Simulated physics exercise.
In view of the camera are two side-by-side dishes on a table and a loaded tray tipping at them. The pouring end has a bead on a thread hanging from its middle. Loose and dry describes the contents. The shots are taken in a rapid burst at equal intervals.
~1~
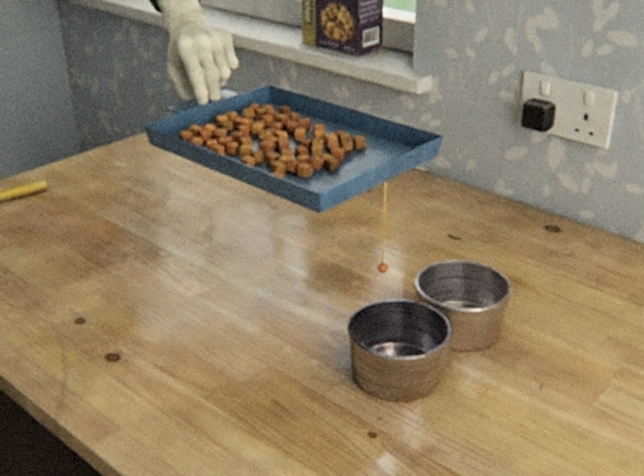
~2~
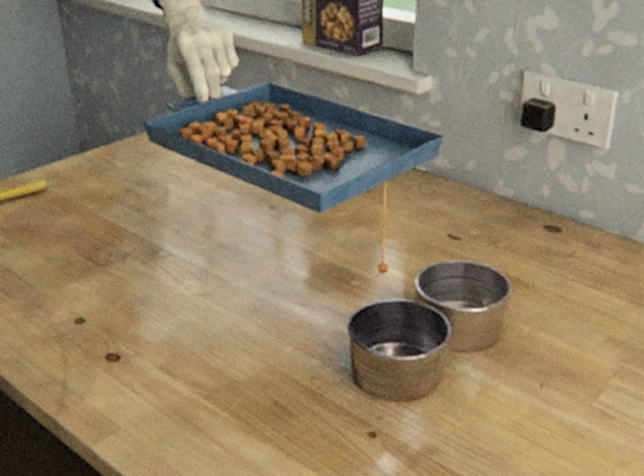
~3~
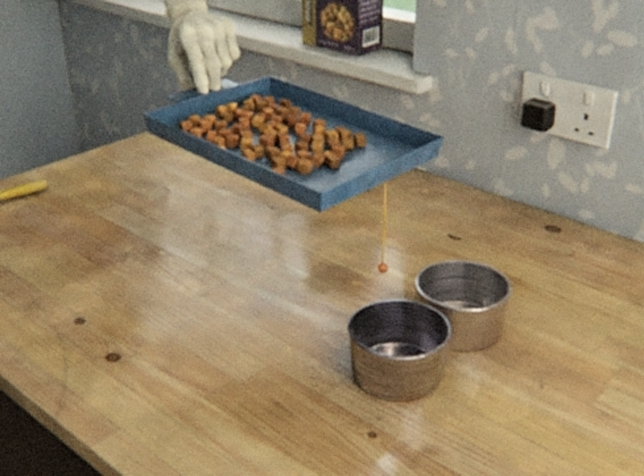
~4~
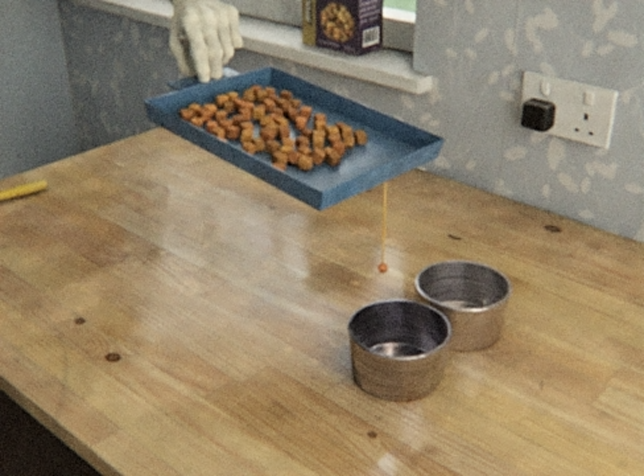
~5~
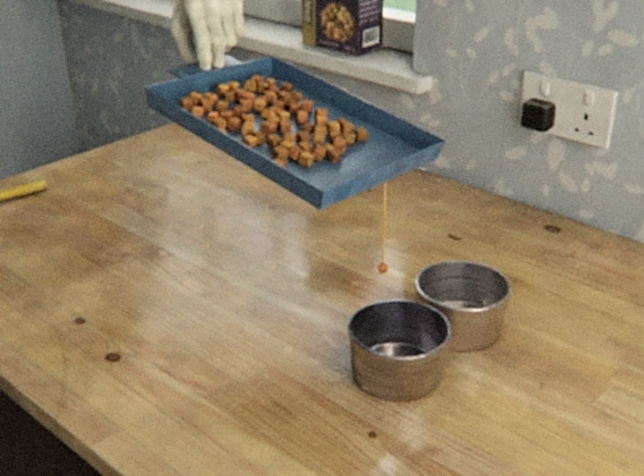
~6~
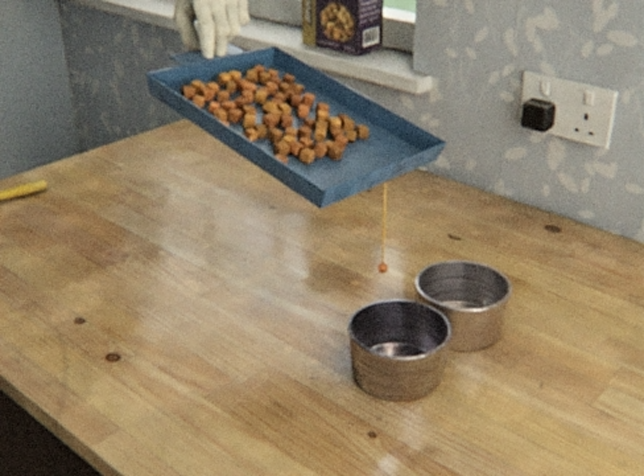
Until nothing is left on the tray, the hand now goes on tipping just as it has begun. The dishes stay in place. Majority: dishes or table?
The greater share ends up in the dishes.
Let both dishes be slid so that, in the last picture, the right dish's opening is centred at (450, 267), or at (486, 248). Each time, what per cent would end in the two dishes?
Around 60 and then 70 per cent.
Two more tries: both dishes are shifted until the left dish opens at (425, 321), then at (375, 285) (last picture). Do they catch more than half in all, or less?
First try: A majority; second try: A minority.
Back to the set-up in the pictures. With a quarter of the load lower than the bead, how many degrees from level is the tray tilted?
Roughly 110 degrees.
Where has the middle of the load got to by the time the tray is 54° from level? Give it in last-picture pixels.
Look about (388, 136) in the last picture.
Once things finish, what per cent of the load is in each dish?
Left dish: 10 %, right dish: 50 %.
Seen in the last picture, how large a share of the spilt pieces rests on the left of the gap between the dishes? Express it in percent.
Roughly 20 %.
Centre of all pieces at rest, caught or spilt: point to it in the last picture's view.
Near (460, 316).
Soon after the last picture, tray tipped steeply; all on the tray.
A little later, tray tipped right over; nearly all on the tray; a stray few in the right dish; a stray few outside both.
Later still, tray tipped past a quarter turn; a small part in the left dish; about half in the right dish; about a third outside both.
At rest, tray tipped past a quarter turn; a small part in the left dish; about half in the right dish; about a third outside both.
